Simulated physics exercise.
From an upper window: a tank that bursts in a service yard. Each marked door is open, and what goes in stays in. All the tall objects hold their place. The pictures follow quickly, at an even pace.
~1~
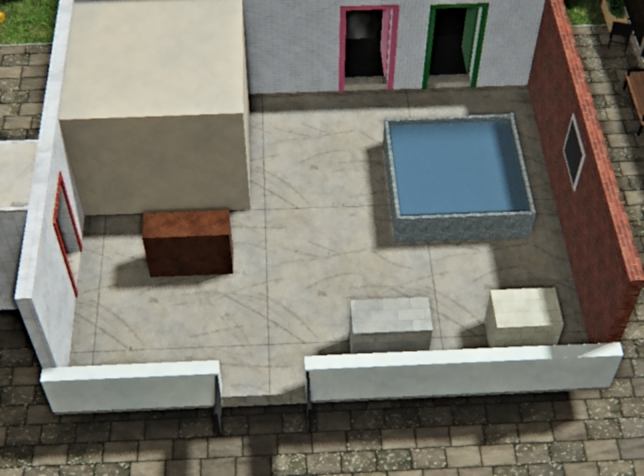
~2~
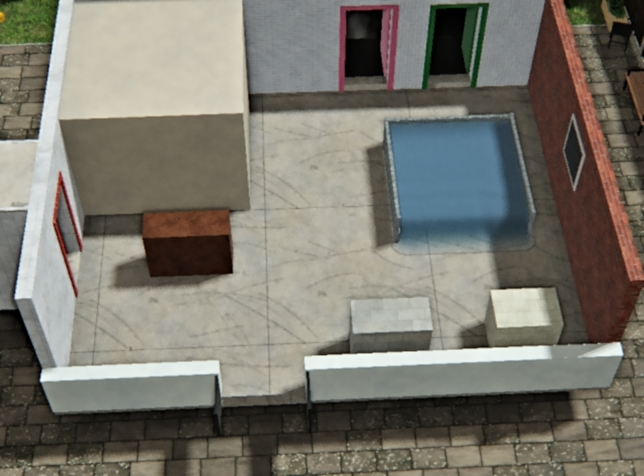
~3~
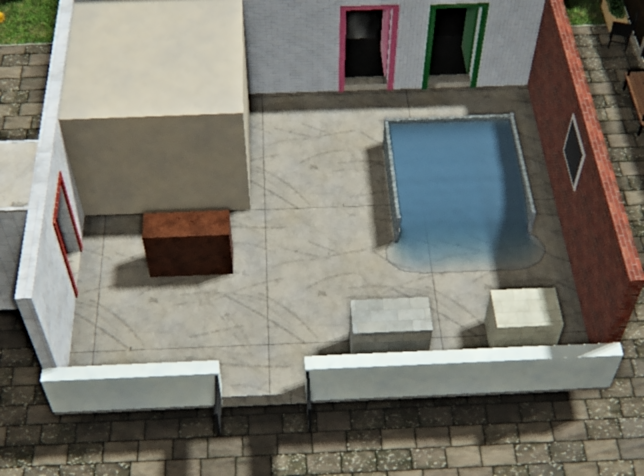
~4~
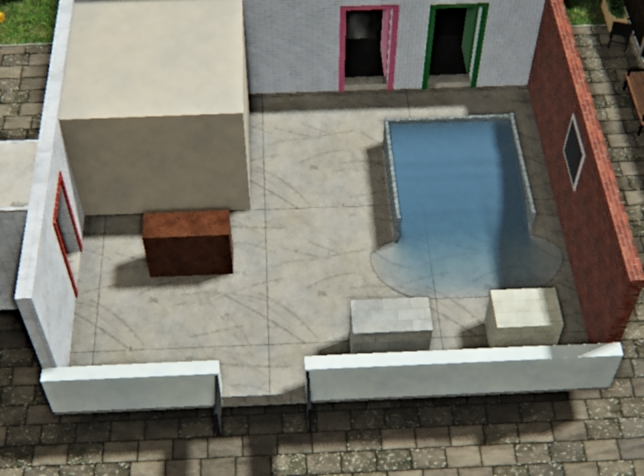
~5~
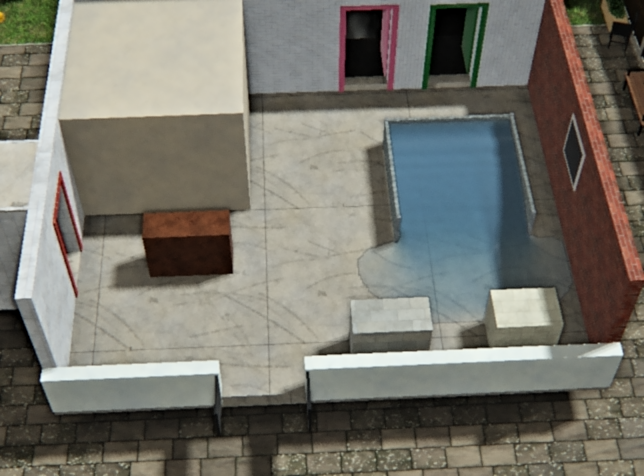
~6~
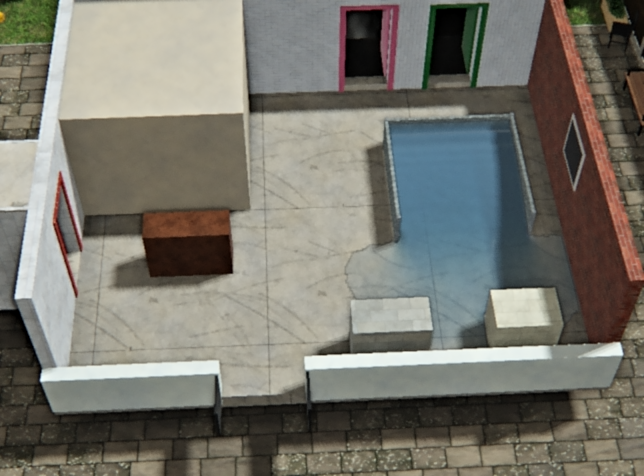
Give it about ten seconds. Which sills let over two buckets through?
In the end: The pink door holds within the limit; the green door holds within the limit; the red door floods.
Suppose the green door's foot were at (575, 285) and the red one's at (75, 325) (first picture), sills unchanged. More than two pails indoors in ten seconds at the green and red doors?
In short: The green door takes more, the red door takes more.
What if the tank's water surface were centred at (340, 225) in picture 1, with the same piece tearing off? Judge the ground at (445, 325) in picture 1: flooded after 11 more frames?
Verdict: Awash.
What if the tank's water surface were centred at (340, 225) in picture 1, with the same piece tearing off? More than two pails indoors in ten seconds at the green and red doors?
The green door keeps below it, the red door is under.
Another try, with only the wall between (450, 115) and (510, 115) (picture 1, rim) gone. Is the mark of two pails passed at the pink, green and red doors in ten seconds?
My reading: Pink door holds, green door lets more in, red door lets less in.
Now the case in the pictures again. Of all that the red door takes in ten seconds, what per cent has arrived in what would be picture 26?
Near 0 in a hundred.
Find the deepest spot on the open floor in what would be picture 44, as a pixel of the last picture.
Around (523, 91).
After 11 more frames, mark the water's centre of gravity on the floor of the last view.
At about (462, 267).
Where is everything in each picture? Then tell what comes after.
The first frame shows the water tank at (457, 167) is whole and still.
In the second frame, water pours out at (463, 231) and has run to (530, 243).
In the third frame, water pours out at (463, 232) and has run to (539, 253).
In the fourth frame, water pours out at (463, 232) and has run to (555, 266).
In the fifth frame, the front is at (570, 276), out from the gap at (463, 232).
In the sixth frame, the front is at (430, 345), out from the gap at (463, 233).
A moment on, water covers 25 % of the floor; the pink door not reached, the green door not reached, the red door not reached.
Next, water covers 30 % of the floor; the pink door not reached, the green door not reached, the red door not reached.
Then, water covers 50 % of the floor; the pink door not reached, the green door not reached, the red door not reached.
Later, water covers 80 % of the floor; the pink door not reached, the green door wet at the sill, nothing in, the red door under two buckets in.
In the end, water covers 95 % of the floor; the pink door wet at the sill, nothing in, the green door wet at the sill, nothing in, the red door far over two buckets in.
